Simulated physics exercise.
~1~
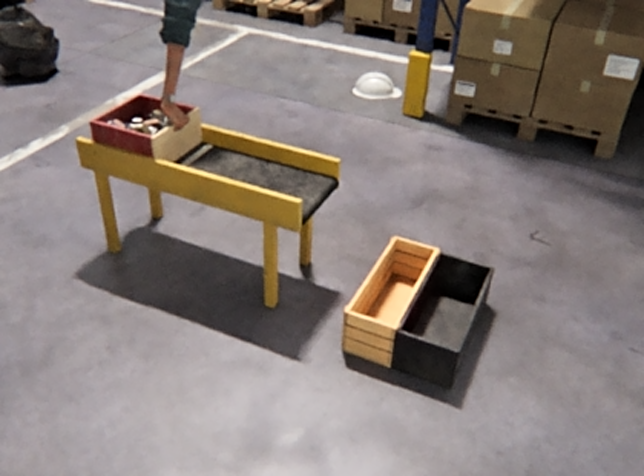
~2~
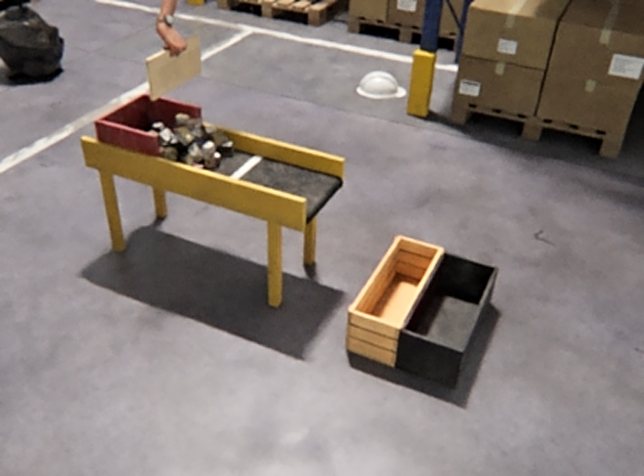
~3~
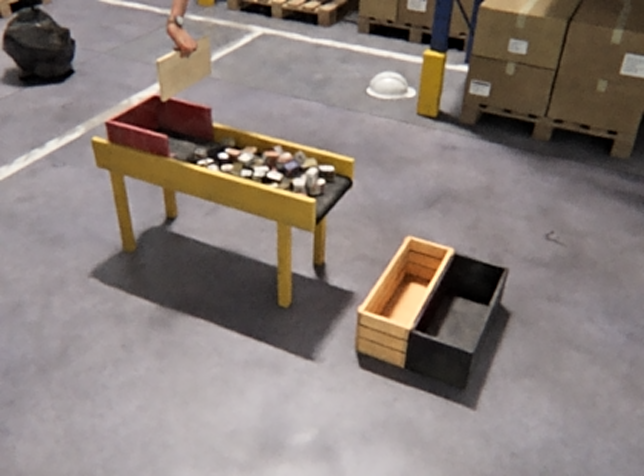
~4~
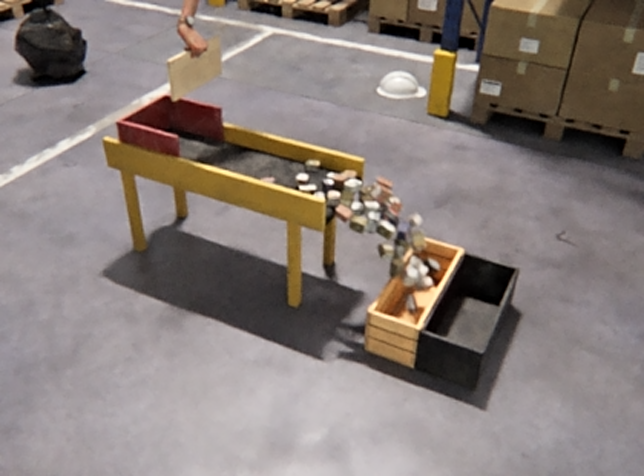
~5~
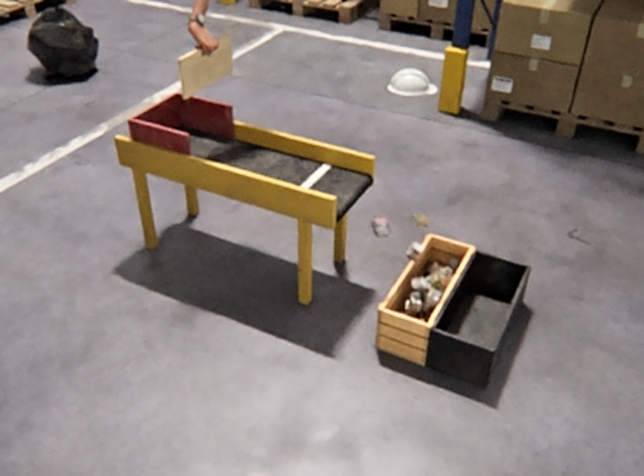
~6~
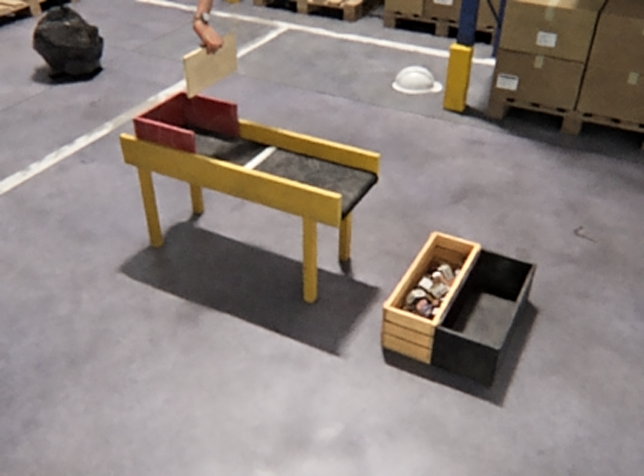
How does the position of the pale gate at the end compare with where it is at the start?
At the start the gate stands down on the belt, closing the open end of the red pen. At the end it is held up in the air by the hand, clear above the belt, leaving the pen open.
